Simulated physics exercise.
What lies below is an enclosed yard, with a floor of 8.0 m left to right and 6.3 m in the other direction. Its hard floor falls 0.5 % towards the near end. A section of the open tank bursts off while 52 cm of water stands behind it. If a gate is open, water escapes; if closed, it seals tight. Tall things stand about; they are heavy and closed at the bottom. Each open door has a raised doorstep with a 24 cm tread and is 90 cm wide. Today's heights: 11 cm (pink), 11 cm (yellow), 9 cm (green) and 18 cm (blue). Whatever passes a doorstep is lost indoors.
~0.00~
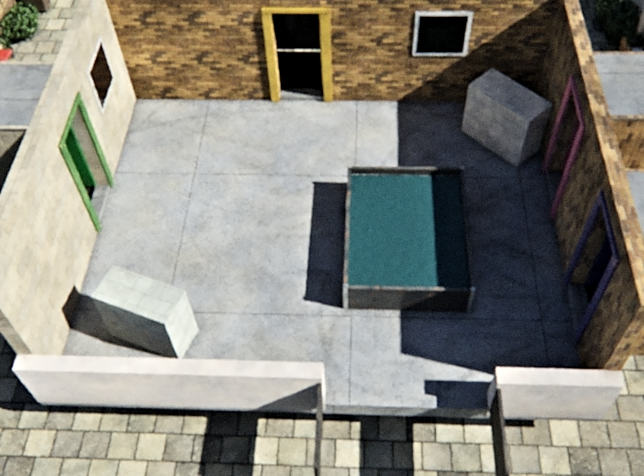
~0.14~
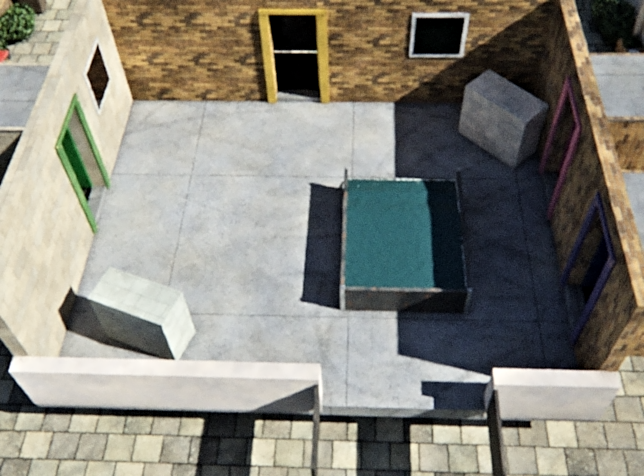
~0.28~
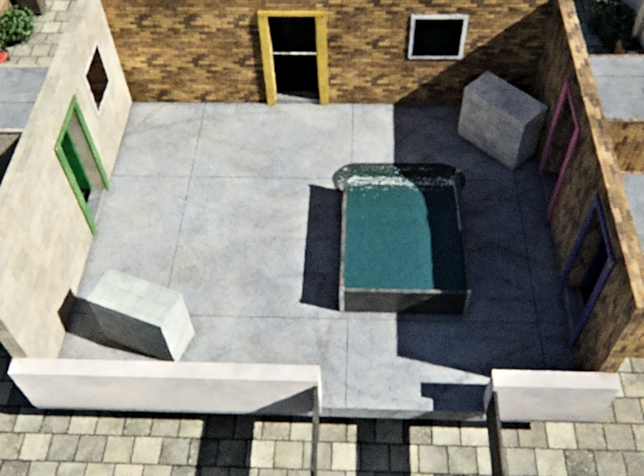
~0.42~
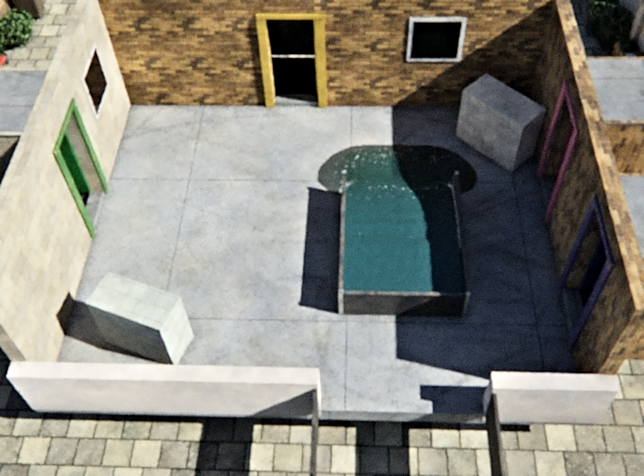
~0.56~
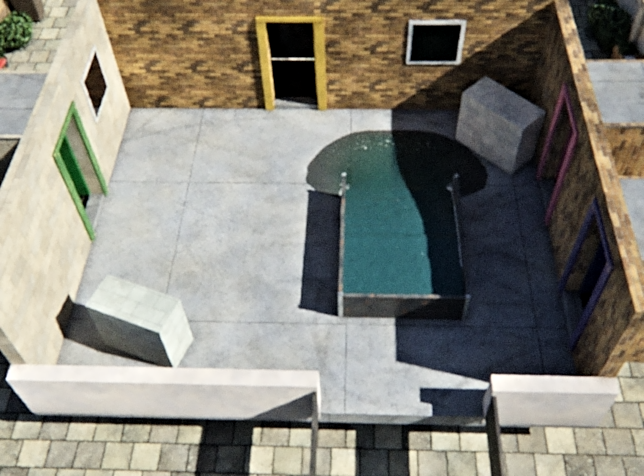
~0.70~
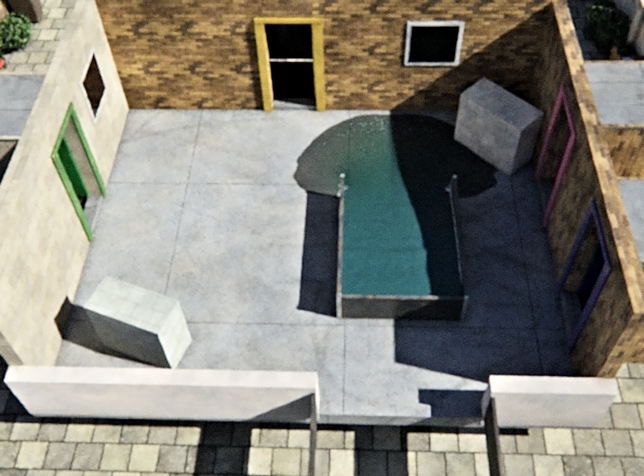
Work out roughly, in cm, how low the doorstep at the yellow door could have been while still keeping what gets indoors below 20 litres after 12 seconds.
No lower than about 11.5 cm.
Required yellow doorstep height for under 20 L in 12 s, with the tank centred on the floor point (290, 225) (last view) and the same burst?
In that case about 30 cm.
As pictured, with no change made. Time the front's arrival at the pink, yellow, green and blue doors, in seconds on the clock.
The pink door at 2.2 s, the yellow door at 1.3 s, the green door at 4.0 s, the blue door at 4.0 s.
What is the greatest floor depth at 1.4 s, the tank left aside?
Roughly 32 cm.
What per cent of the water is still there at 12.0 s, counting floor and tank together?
Roughly 94 %.
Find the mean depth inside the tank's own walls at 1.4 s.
About 33 centimetres on average.
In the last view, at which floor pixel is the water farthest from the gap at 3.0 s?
The tip of the flood lies near (137, 115).
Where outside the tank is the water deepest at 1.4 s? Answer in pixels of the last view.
Look close to (386, 116).
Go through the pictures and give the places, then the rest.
The first frame shows the open tank at (407, 227) is whole and still, 52 cm deep; the yellow door at (299, 61) is dry.
In the second frame, the gap is on the far side, the front 0.2 m out at a hidden place; the back of the open tank holds 52 cm.
In the third frame, the front is at (351, 167), 0.7 m from the gap on the far side; 1.3 m2 of floor is wet, 52 cm left at the back.
In the fourth frame, water pours out on the far side and has run 1.2 m, to (357, 149); about 8 cm deep outside, 52 cm at the back.
In the fifth frame, water pours out on the far side and has run 1.7 m, to (366, 134); about 6 cm deep outside, 52 cm at the back.
In the sixth frame, the front is at (362, 118), 2.2 m from the gap on the far side; 5.6 m2 of floor is wet, 52 cm left at the back; 1.0 m in a straight line remain to the yellow door at (292, 71).
After 1.4 s water covers 15 % of the floor, deepest (32 cm) near (386, 116); 9 cm at the yellow door, 0 litres in over its 11 cm doorstep.
After 3.0 s water covers 30 % of the floor, deepest (38 cm) near (528, 150); 16 cm at the yellow door, 13 litres in over its 11 cm doorstep.
After 12.0 s water covers 95 % of the floor, deepest (12 cm) near (47, 392); 2 cm at the yellow door, 22 litres in over its 11 cm doorstep.
At the yellow door as built, the water arrived by 1.3 s and peaked near 17 cm at 2.6 s.
With a doorstep of 10 cm, 29 litres would have come in within the 12 s; with 13.5 cm, 10 litres. So under 20 litres takes about 11.5 cm.
